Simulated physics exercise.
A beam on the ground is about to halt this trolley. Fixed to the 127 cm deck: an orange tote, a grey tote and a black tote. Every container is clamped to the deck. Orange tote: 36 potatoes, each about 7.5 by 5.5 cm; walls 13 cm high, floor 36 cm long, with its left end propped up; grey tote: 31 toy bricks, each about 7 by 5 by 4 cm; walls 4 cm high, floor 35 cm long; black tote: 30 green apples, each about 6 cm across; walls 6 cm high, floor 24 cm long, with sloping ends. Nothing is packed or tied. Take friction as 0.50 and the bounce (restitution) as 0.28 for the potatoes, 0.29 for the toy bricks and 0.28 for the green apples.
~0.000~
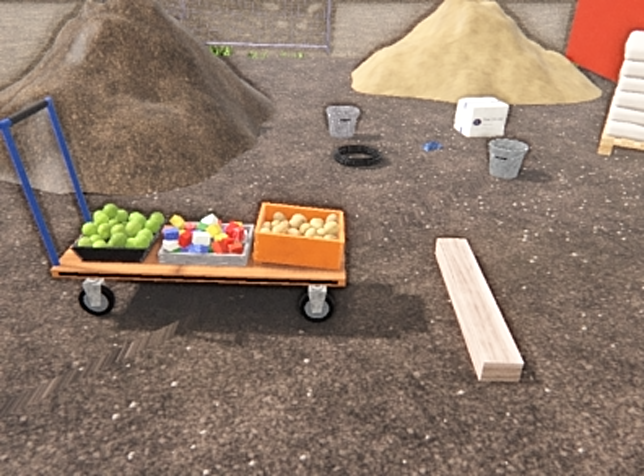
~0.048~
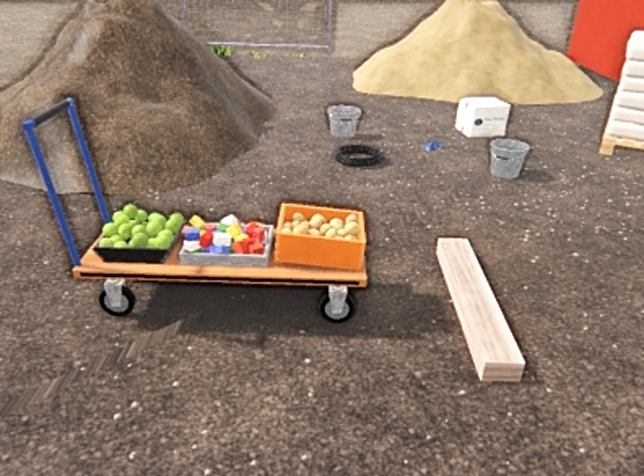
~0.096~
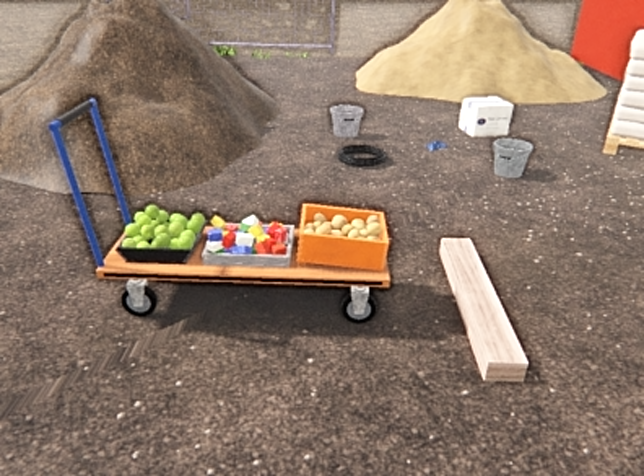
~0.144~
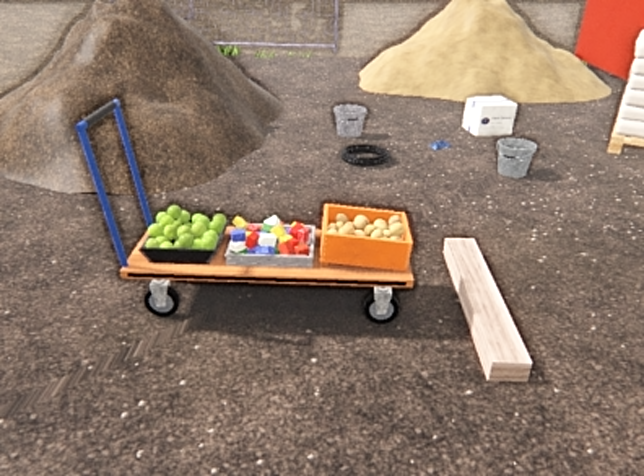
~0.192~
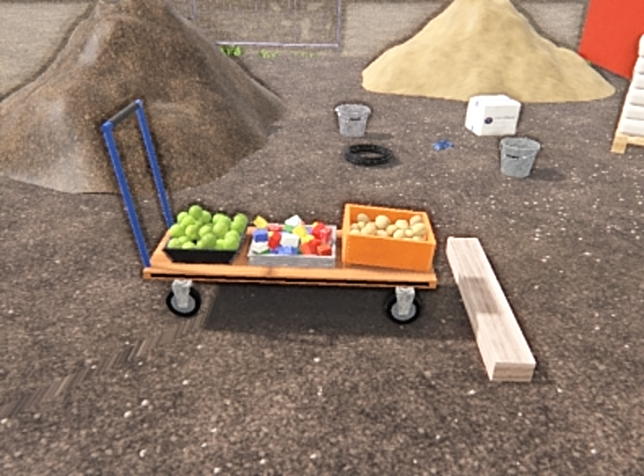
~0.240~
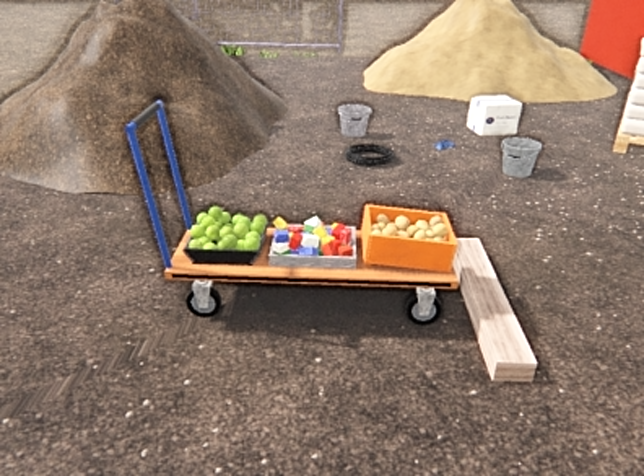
A flat trolley with a blue handle rolled steadily rightward across dark ground, carrying green apples, colorful toy bricks and an orange tote of round, tan items, drawing closer to a pale wooden beam.
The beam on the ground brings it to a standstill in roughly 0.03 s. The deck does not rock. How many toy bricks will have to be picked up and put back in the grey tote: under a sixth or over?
The grey tote loses more than one in six of its toy bricks.
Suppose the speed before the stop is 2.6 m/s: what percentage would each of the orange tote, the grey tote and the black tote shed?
Then orange tote 10, grey tote 30, black tote 50 per cent.
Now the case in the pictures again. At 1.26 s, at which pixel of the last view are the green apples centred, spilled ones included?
At about (284, 241).
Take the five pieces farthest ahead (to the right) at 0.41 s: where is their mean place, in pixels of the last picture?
At about (471, 234).
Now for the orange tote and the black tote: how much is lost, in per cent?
About: Orange tote 0, black tote 35 per cent.
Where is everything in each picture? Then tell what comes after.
In the first frame (places track the rim corner closest to us here; the camera pans a little), grey tote (242, 255); orange tote (258, 232); 59 cm to go; all still inside.
The second frame shows grey tote (263, 256); orange tote (280, 233); 50 cm to go.
The third frame shows grey tote (286, 256); orange tote (303, 233); 42 cm to go.
The fourth frame shows grey tote (309, 256); orange tote (327, 233); 33 cm to go.
The fifth frame shows grey tote (332, 257); orange tote (350, 234); 24 cm to go.
The sixth frame shows grey tote (353, 257); orange tote (372, 234); 16 cm to go; all still inside.
After 0.31 s, the wheels strike.
After 0.41 s, the orange tote has all 36, the grey tote is down by 3 of 31 and the black tote is down by 3 of 30.
After 0.53 s, the orange tote has all 36, the grey tote is down by 4 of 31 and the black tote is down by 8 of 30.
After 0.76 s, the orange tote has all 36, the grey tote is down by 7 of 31 and the black tote is down by 10 of 30.
Outcome (at 1.26 s), the orange tote has all 36, the grey tote is down by 8 of 31 and the black tote is down by 10 of 30. Asked share, 8 of 31, 26 per cent.
